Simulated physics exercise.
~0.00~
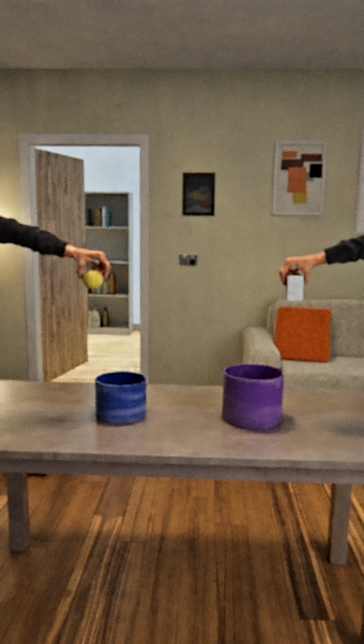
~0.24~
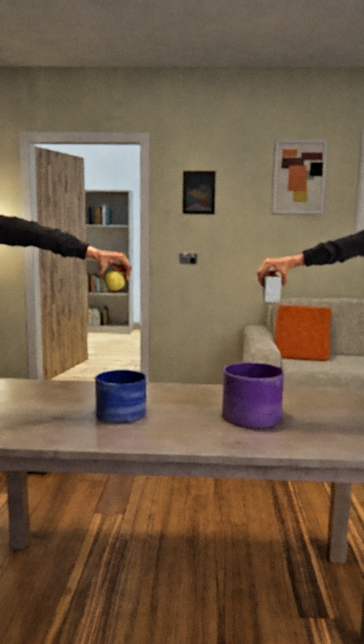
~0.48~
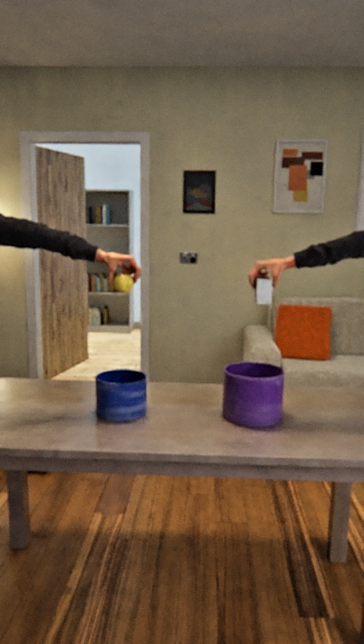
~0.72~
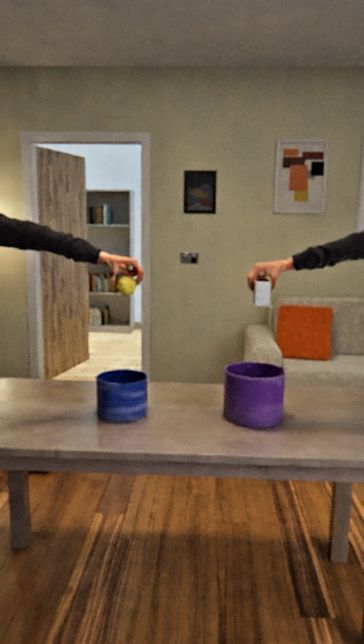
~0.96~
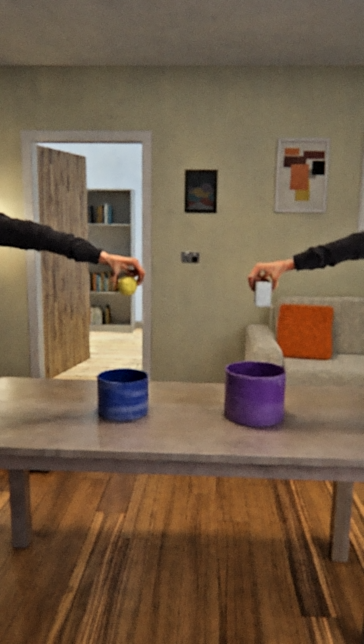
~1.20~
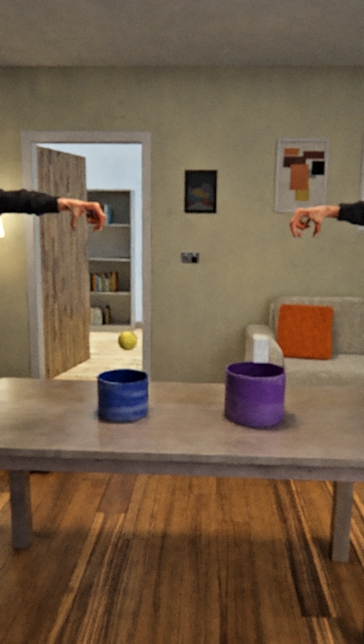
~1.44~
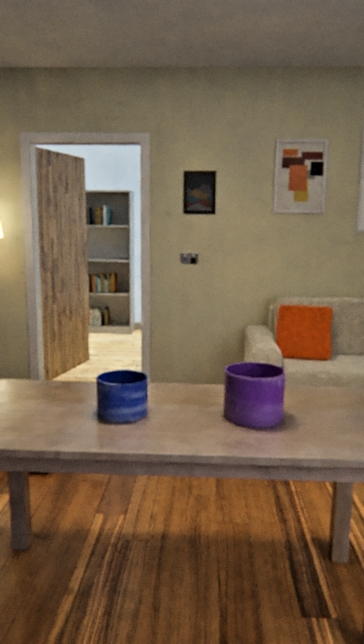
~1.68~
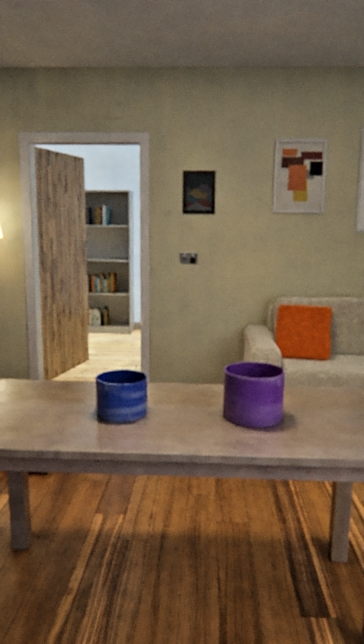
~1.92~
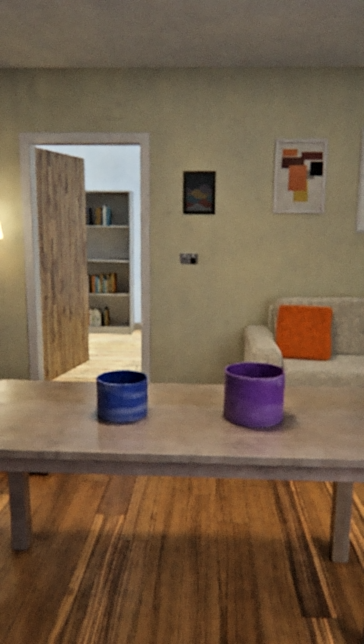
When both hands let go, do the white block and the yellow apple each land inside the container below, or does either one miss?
Both land inside, the yellow apple in the blue container on the left and the white block in the purple container on the right.
We see two hands move a yellow apple and a white block inward above a blue container and a purple one on a table, then let go and withdraw; the apple and block drop into the containers, which stay standing with neither object left in sight.
